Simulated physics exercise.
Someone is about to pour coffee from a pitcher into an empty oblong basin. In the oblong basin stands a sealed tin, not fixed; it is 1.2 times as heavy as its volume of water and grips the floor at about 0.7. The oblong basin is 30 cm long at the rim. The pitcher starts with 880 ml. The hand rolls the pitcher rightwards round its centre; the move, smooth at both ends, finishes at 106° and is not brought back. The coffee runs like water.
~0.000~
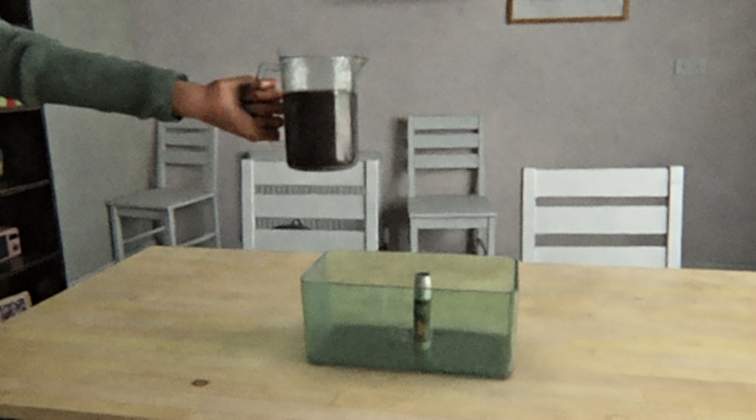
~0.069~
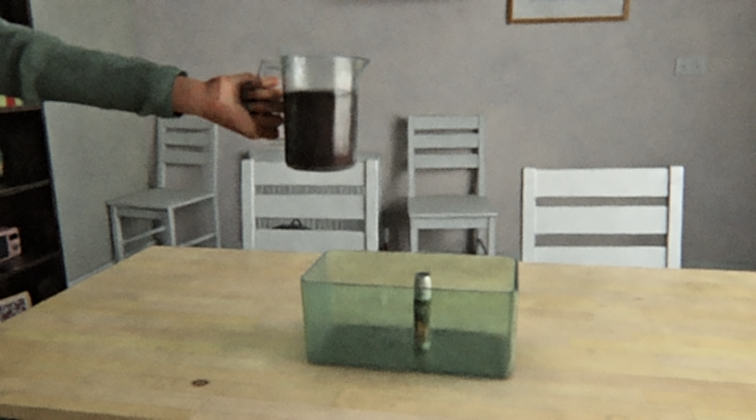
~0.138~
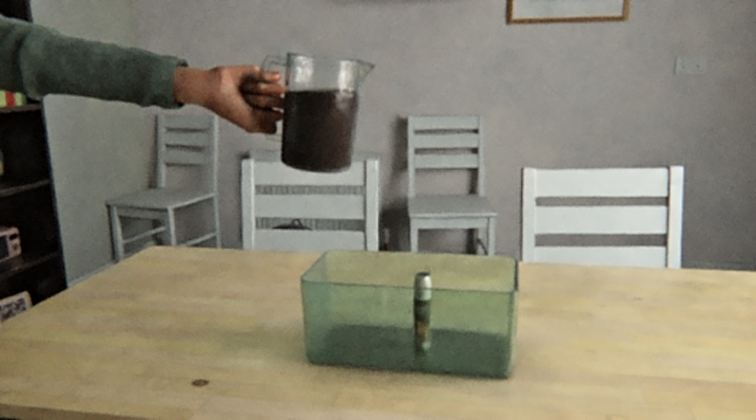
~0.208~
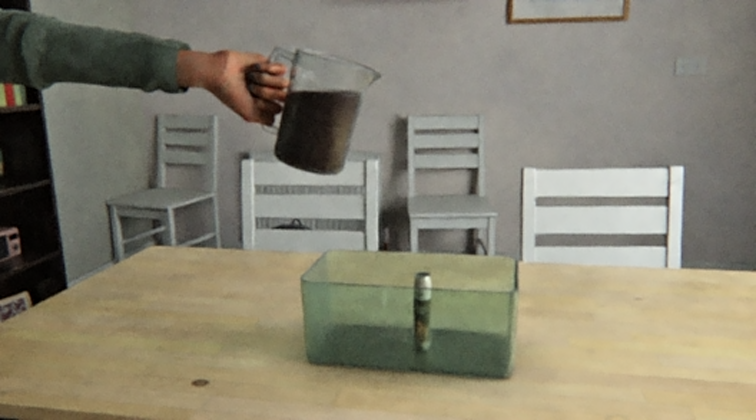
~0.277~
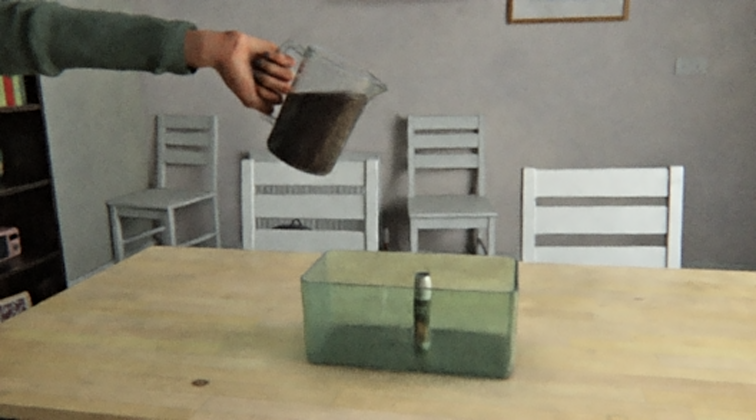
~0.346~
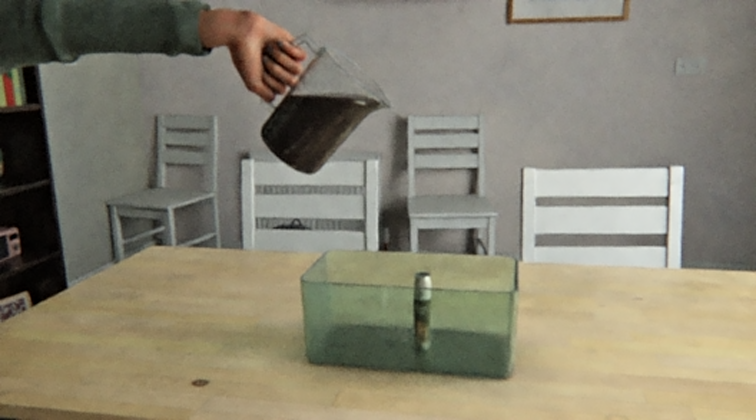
A hand tilts a glass pitcher of dark liquid rightwards above a green basin.
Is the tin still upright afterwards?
It keeps standing.
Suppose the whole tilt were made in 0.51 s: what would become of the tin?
Then it stays up.
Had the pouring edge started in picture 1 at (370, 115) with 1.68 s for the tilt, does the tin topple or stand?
Then it topples.
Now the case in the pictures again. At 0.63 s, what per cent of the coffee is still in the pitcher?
Some 72 per cent.
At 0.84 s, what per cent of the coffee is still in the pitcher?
Some 24 per cent.
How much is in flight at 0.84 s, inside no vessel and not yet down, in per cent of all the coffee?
Some 30 per cent.
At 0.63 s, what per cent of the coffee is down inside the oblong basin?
Near 3 in a hundred.
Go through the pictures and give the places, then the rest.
In the first picture, it leans 0°; its right rim is at (369, 58); the coffee meets the walls at (287, 91) and (356, 91); the oblong basin's rim runs from (314, 266) to (518, 276); the tin's top is at (422, 278).
In the second picture, it leans 2°; its right rim is at (371, 59); the coffee meets the walls at (288, 91) and (356, 91).
In the third picture, it leans 8°; its right rim is at (375, 65); the coffee meets the walls at (290, 91) and (359, 91).
In the fourth picture, it leans 17°; its right rim is at (382, 75); the coffee meets the walls at (290, 100) and (362, 93).
In the fifth picture, it leans 28°; its right rim is at (388, 89); the coffee meets the walls at (286, 109) and (369, 95).
In the sixth picture, it leans 42°; its right rim is at (392, 106); the coffee meets the walls at (275, 114) and (380, 101).
Then, 0.63 s in, the tilt is 95° and 72 per cent is still to pour; the tin stands where it began.
Then, 0.84 s in, the tilt is 106° and 24 per cent is still to pour; the tin stands where it began.
Then, 1.06 s in, the tilt is 106° and 5 per cent is still to pour; the tin stands where it began.
Then, 1.30 s in, the tilt is 106° and 0 per cent is still to pour; the tin stands where it began.
Finally, the tin stands where it began.
